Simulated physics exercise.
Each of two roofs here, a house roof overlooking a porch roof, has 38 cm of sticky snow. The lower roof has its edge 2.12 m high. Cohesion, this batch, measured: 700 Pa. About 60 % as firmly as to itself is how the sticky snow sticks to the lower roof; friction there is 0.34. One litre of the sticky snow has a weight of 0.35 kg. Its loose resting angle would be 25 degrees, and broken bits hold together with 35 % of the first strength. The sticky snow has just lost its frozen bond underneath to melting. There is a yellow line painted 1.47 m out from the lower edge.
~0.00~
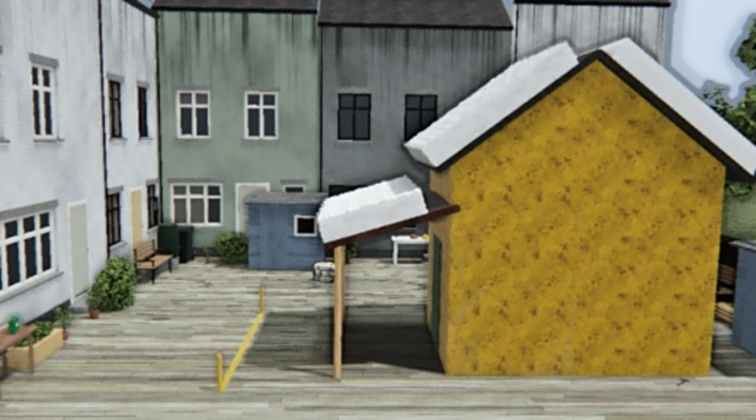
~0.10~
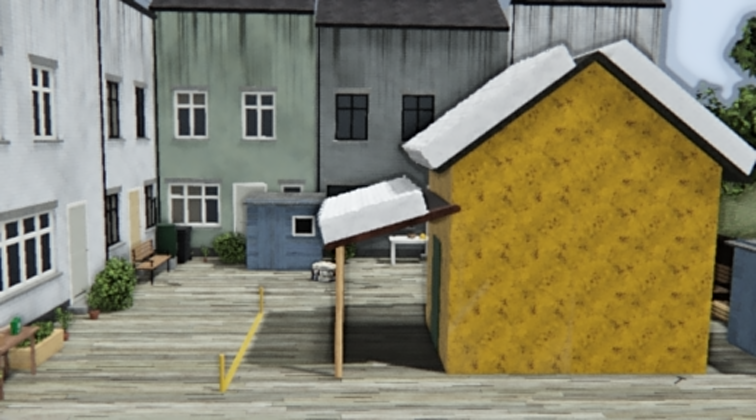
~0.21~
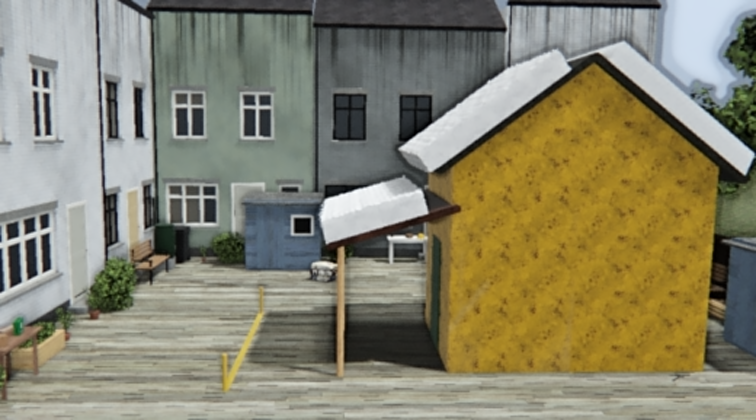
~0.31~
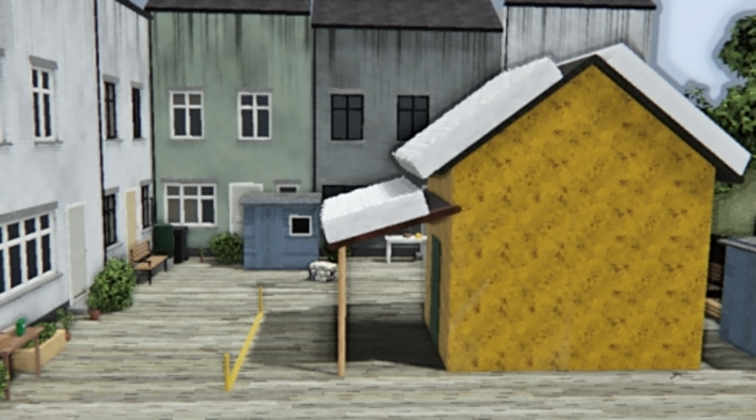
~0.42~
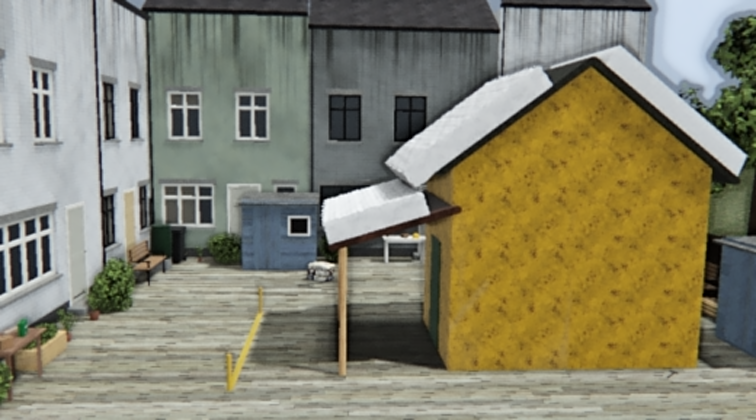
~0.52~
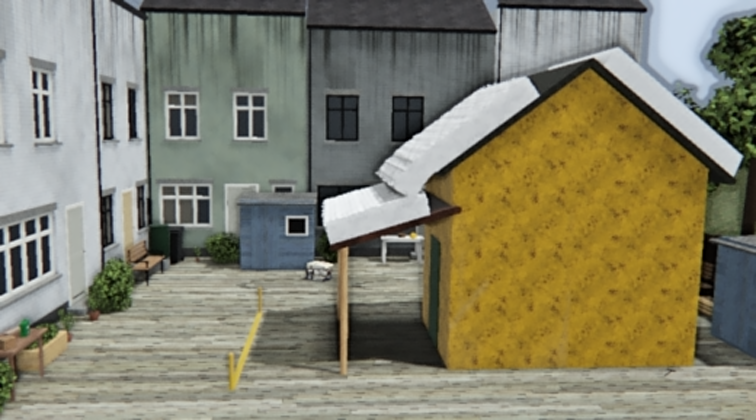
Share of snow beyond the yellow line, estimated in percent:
Approximately 41 percent.
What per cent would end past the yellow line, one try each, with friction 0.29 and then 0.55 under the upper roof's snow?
First try 30 per cent, second try 5 per cent.
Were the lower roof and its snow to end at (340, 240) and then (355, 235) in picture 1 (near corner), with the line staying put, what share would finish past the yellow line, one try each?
Respectively 40 % and 45 %.
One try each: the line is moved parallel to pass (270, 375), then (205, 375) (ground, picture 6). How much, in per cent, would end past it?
The first line gives 55 in a hundred and the second 30 in a hundred.
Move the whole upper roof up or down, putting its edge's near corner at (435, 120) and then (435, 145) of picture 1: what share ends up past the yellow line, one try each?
Around 55 percent, then around 50 percent.
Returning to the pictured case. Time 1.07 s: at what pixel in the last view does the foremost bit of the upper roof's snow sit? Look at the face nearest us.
(313, 206) or thereabouts.
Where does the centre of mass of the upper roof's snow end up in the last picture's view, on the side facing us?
Pretty much at (231, 350), I'd say.
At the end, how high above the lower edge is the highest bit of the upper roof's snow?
Some 0.6 m.
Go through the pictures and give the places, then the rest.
In the first picture, foremost bit of the sticky snow at (435, 140).
In the second picture, foremost bit of the sticky snow at (434, 142), its middle shifted 2.8 cm, 1 % of it past the upper edge, in one piece.
In the third picture, foremost bit of the sticky snow at (431, 146), its middle shifted 11 cm, 4 % of it past the upper edge, in one piece.
In the fourth picture, foremost bit of the sticky snow at (424, 172), its middle shifted 24 cm, 9 % of it past the upper edge, in one piece.
In the fifth picture, foremost bit of the sticky snow at (415, 174), its middle shifted 43 cm, 17 % of it past the upper edge, in one piece.
In the sixth picture, foremost bit of the sticky snow at (404, 171), its middle shifted 66 cm, 26 % of it past the upper edge, in one piece.
After 1.07 s, none is below the lower edge and 0 % is past the line.
After 1.71 s, 48 % is below the lower edge and 11 % is past the line.
After 2.36 s, 72 % is below the lower edge and 40 % is past the line.
After 3.00 s, 79 % is below the lower edge and 41 % is past the line.
After 4.40 s, 83 % is below the lower edge and 41 % is past the line.
